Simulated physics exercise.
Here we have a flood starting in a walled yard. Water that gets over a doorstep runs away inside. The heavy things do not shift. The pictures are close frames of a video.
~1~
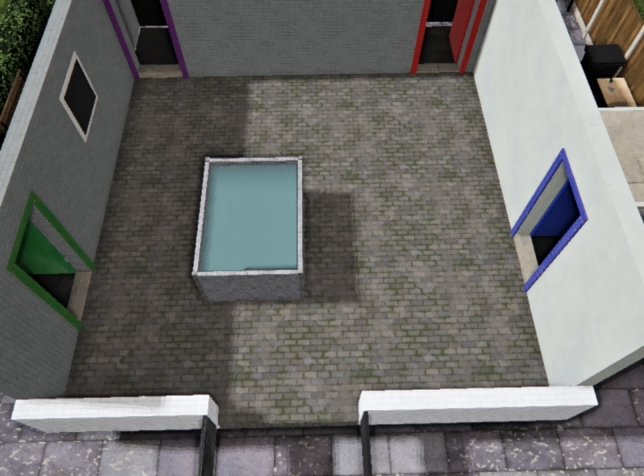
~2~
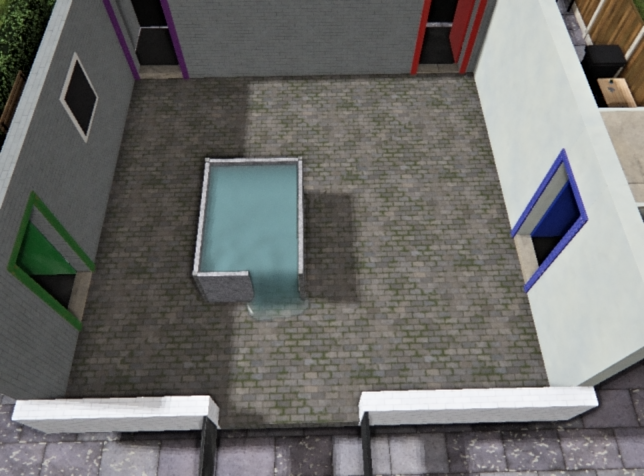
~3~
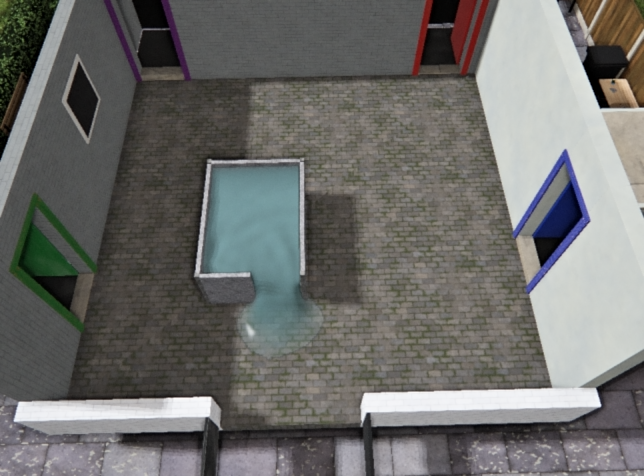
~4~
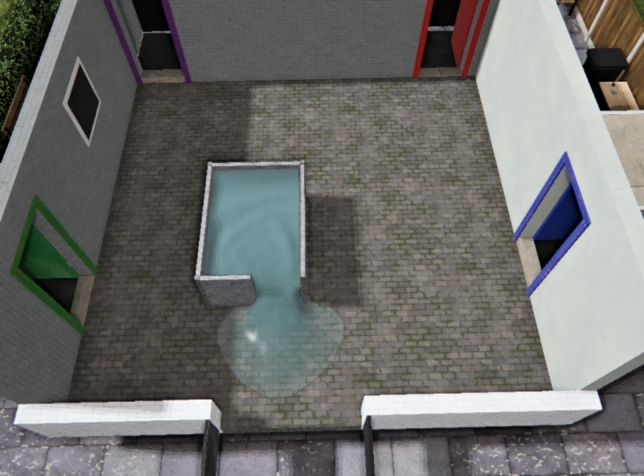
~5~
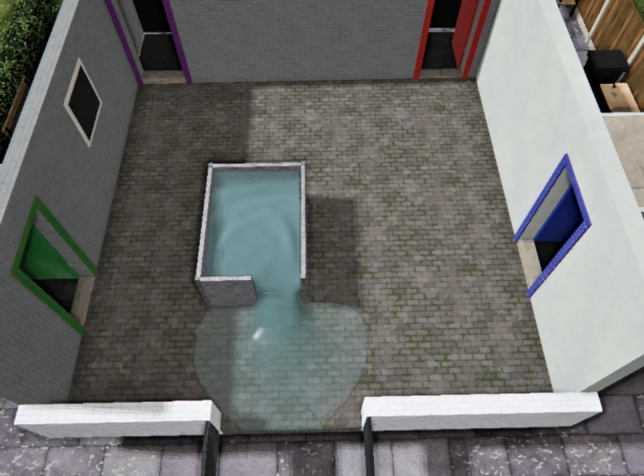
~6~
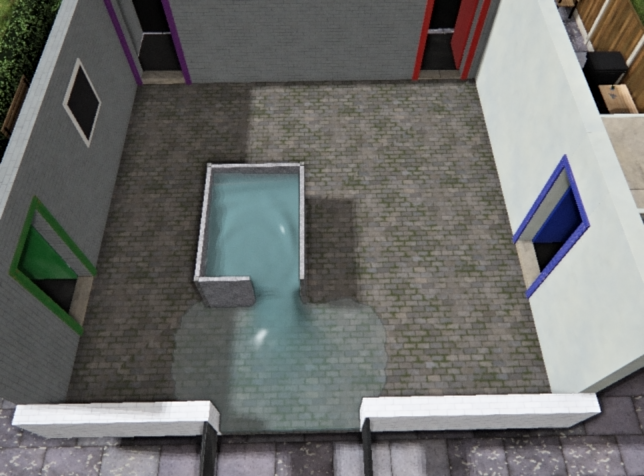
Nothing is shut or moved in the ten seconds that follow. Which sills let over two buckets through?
The blue door holds within the limit; the purple door holds within the limit; the red door holds within the limit; the green door holds within the limit.
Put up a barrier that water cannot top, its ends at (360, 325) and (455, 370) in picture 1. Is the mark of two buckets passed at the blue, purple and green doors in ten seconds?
My reading: Blue door stays under; purple door stays under; green door takes less.
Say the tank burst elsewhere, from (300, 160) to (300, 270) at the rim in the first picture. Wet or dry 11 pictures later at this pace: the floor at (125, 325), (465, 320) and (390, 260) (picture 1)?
One after the other: Not flooded, covered, under water.
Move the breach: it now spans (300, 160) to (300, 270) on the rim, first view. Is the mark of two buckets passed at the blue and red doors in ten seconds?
My reading: Blue passes that mark, red takes more.
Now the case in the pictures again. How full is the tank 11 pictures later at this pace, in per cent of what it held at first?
About 52 per cent.
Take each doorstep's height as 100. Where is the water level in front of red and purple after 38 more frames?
About 0 and 0 per cent.
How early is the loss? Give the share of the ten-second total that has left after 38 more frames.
About 85 per cent.
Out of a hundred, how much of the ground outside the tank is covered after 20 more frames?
I make it 30 per cent.
A moment on, water covers 15 % of the floor; the blue door not reached, the purple door not reached, the red door not reached, the green door not reached.
Next, water covers 20 % of the floor; the blue door not reached, the purple door not reached, the red door not reached, the green door not reached.
Then, water covers 30 % of the floor; the blue door wet at the sill, nothing in, the purple door not reached, the red door not reached, the green door wet at the sill, nothing in.
Later, water covers 55 % of the floor; the blue door wet at the sill, nothing in, the purple door not reached, the red door not reached, the green door wet at the sill, nothing in.
In the end, water covers 60 % of the floor; the blue door wet at the sill, nothing in, the purple door wet at the sill, nothing in, the red door wet at the sill, nothing in, the green door wet at the sill, nothing in.
